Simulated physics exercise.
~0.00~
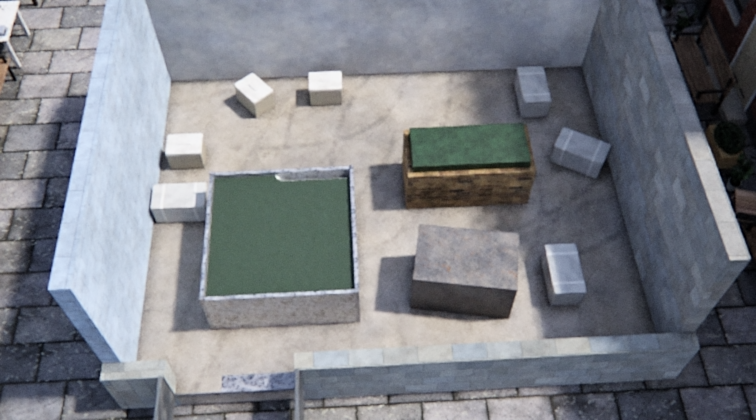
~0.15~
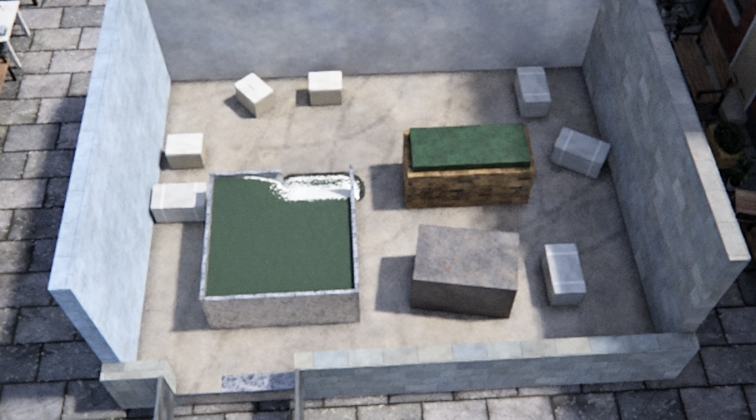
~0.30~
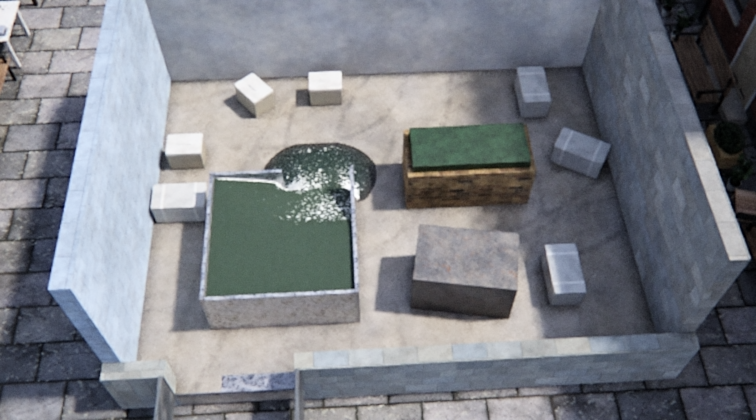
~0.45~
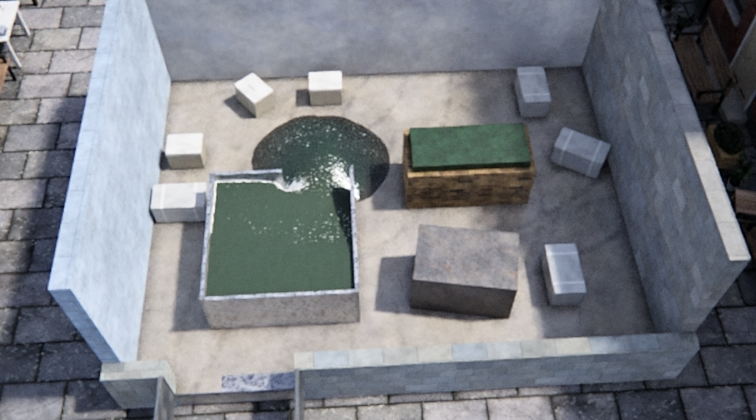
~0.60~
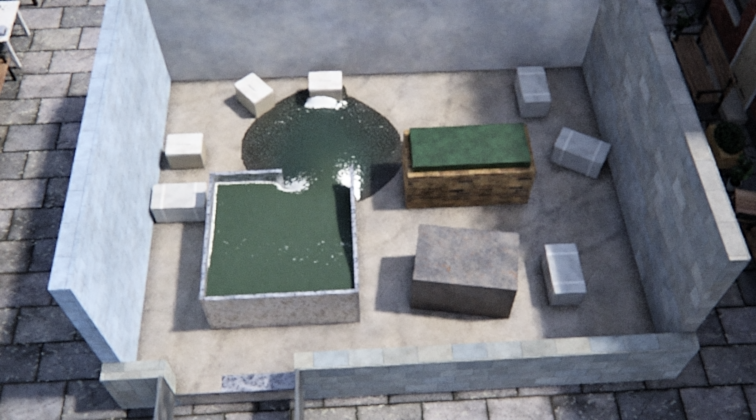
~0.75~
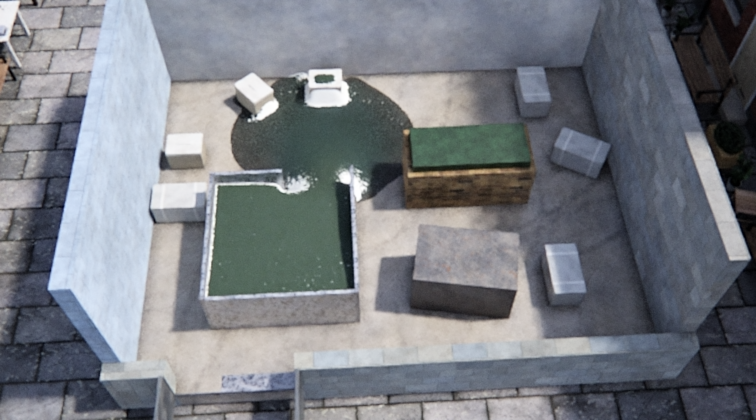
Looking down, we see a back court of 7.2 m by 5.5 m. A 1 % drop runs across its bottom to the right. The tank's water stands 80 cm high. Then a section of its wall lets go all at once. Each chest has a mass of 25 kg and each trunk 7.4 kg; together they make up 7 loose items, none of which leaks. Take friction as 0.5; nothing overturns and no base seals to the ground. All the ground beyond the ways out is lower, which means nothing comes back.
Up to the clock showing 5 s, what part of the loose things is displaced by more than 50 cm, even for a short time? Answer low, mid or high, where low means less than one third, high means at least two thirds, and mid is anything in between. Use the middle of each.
High.
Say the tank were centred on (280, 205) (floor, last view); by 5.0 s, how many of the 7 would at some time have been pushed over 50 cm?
So the tally would be 7.
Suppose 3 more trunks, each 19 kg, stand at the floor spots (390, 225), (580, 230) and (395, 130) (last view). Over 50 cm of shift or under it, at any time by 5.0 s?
Taking them one by one: It stays within, then it goes beyond, then it goes beyond.
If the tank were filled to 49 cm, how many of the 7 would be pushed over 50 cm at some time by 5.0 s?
I count 4 of them in that case.
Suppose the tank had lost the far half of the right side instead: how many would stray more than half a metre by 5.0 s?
Then it comes to 4 of them.
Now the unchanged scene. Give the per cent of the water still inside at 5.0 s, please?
Remaining: Approx. 100 per cent.
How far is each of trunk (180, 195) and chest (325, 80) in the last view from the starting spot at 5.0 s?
Respectively, 200 centimetres and 300 centimetres.
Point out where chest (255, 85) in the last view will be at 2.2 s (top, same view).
Roughly (183, 98) in the same view.
After 1.1 s 0 of 7 are over 50 cm from their spots; 0 afloat.
After 2.2 s 1 of 7 are over 50 cm from their spots; 1 afloat.
After 3.5 s 5 of 7 are over 50 cm from their spots; 2 afloat.
After 5.0 s 7 of 7 are over 50 cm from their spots, and 7 have been at some point; 3 afloat.
